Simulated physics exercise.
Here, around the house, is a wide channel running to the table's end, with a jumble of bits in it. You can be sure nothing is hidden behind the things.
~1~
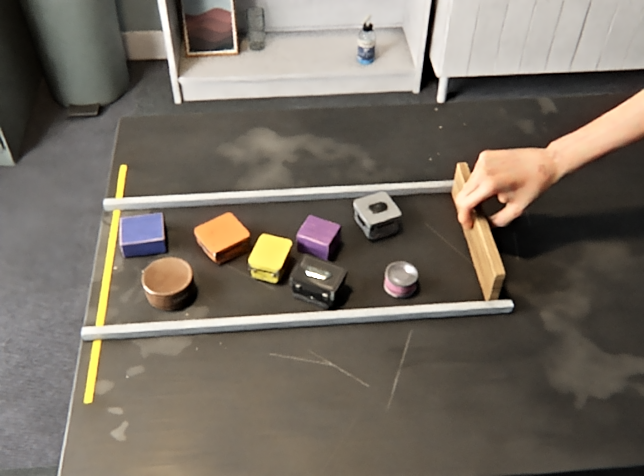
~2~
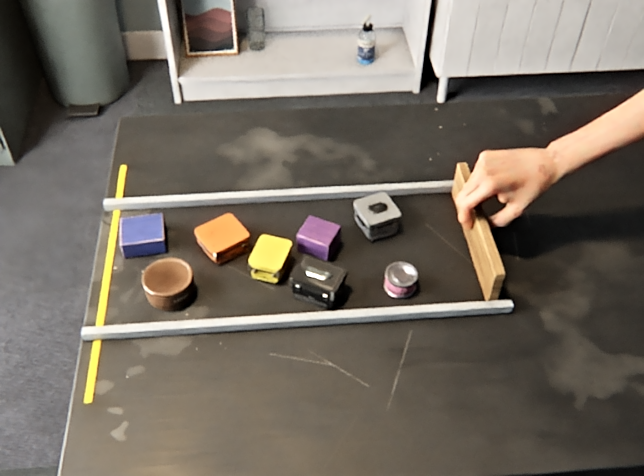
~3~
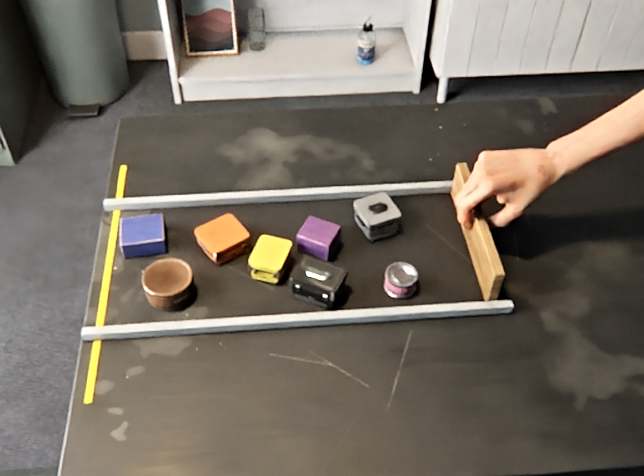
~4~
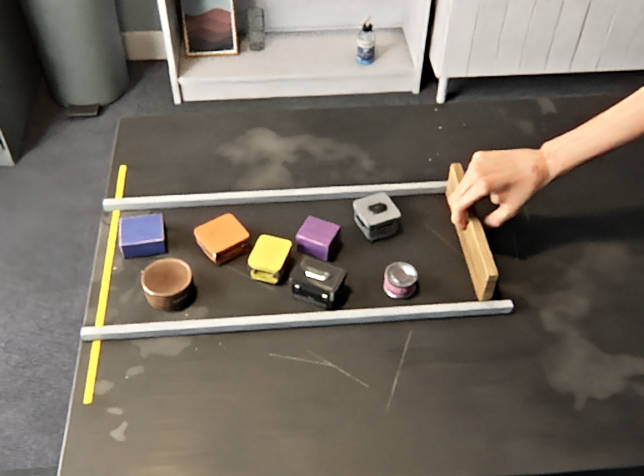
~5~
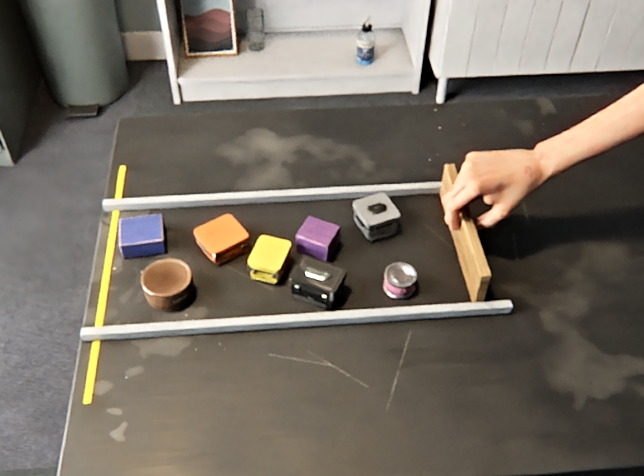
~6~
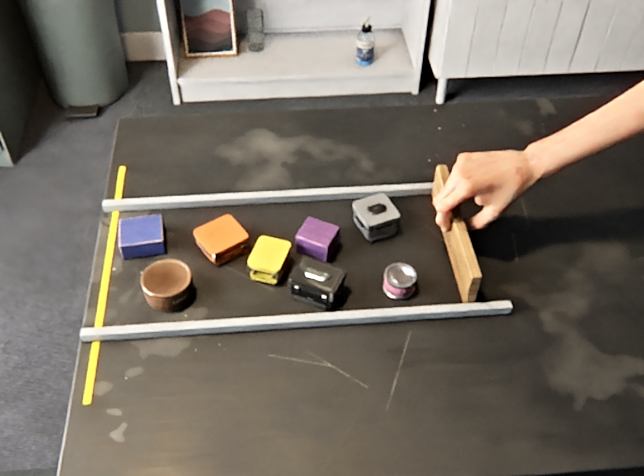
On a dark tabletop, a hand slides a wooden board slightly left between two rails.
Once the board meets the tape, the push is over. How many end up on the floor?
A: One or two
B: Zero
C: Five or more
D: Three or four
Five or more.
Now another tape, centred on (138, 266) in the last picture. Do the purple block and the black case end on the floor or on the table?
As for the purple block, it keeps its spot; as for the black case, it does not stay.
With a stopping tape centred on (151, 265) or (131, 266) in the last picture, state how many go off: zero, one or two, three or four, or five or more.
Either one or two; at least five.
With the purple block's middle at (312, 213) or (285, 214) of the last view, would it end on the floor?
Per position - not saved; not saved.
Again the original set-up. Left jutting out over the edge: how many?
1.
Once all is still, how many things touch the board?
1 of them.
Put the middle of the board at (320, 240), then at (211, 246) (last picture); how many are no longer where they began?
Counts: 5 and 8.
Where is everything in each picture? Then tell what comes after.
Blue block (144, 235); brown tub (169, 284); orange case (223, 239); board (476, 230); tape (108, 267), in the first picture.
Brown tub (169, 284); board (476, 230), in the second picture.
Orange case (223, 240); purple block (319, 239), in the third picture.
Blue block (143, 236); grey case (376, 217), in the fourth picture.
Brown tub (169, 285); yellow case (270, 260), in the fifth picture.
Blue block (142, 236); brown tub (168, 285); orange case (222, 241); board (455, 232); tape (107, 268), in the sixth picture.
A little later, none off yet; blue block at rest near (142, 236); brown tub at rest near (168, 285); orange case at rest near (222, 241).
Next, none off yet; blue block at rest near (142, 236); brown tub shifted a little near (150, 285); orange case shifted about its own width near (193, 235).
Later still, one off so far; blue block dropping near (81, 320); brown tub tilted well over near (56, 309); orange case shifted well along near (106, 238).
When it is over, the number that fall off is five or more; down, grey case, purple block, black case, yellow case, orange case, brown tub and blue block.
